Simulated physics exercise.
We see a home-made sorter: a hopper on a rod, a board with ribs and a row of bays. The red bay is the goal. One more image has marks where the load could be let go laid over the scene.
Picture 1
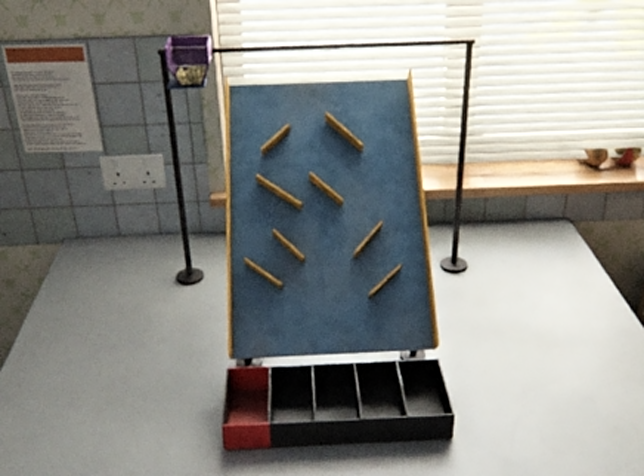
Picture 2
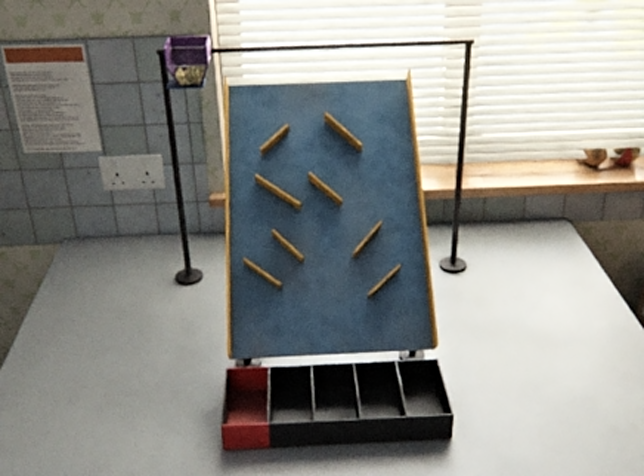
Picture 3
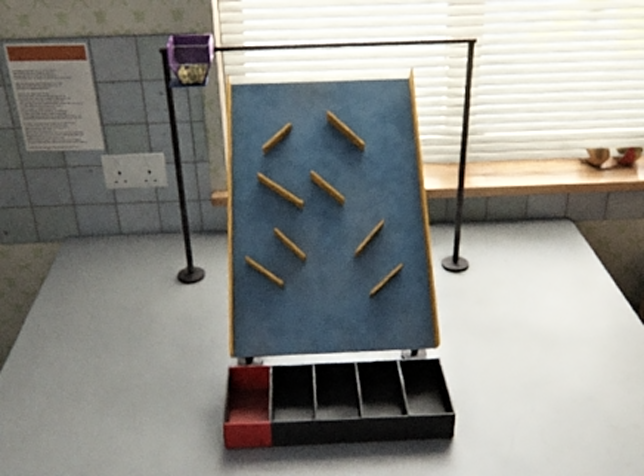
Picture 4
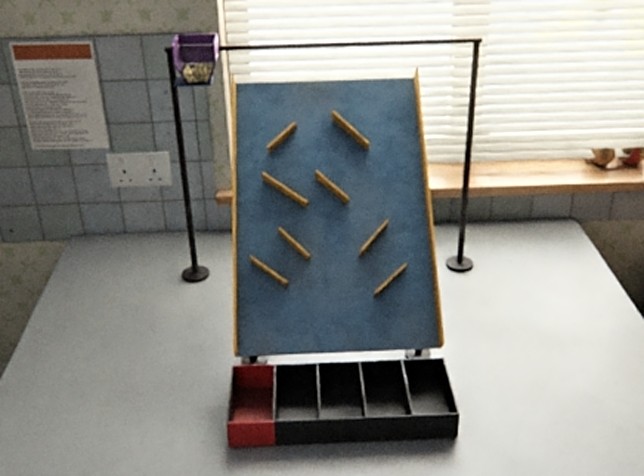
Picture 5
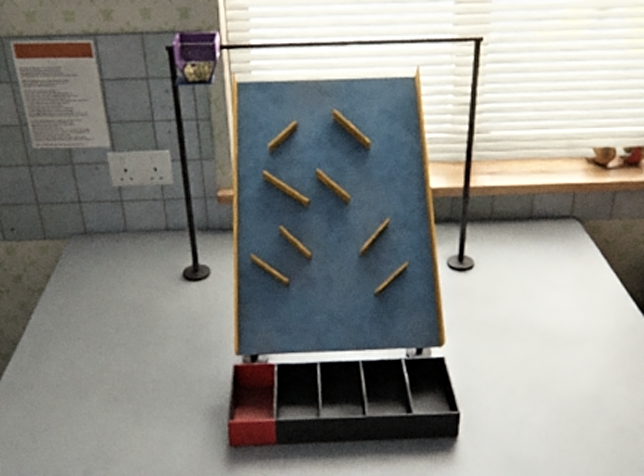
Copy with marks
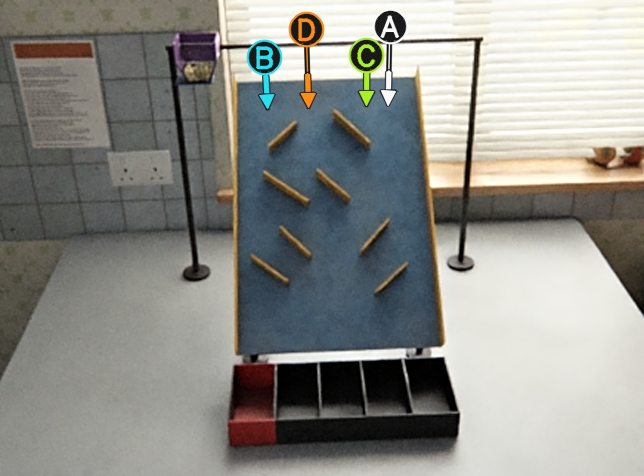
On a kitchen-like tabletop, a ribbed blue board stands behind red and black bays, nothing moving but the slightly shifting view.
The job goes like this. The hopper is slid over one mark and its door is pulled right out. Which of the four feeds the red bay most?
The answer is mark B.
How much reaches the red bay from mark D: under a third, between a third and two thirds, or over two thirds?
It is under a third.
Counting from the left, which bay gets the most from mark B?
It is the first one.
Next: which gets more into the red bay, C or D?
Mark D.
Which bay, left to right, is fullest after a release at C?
The fifth.
On the marked copy, mark A meets the board at (388, 100); mark B meets the board at (267, 103); mark C meets the board at (366, 100); mark D meets the board at (308, 102).
Choosing A, a stray few in the red bay, nearly all in other bays, a stray few outside the box.
Choosing B, most in the red bay, a small part in other bays, a small part outside the box.
Choosing C, none in the red bay, nearly all in other bays, a stray few outside the box.
Choosing D, about a quarter in the red bay, most in other bays.
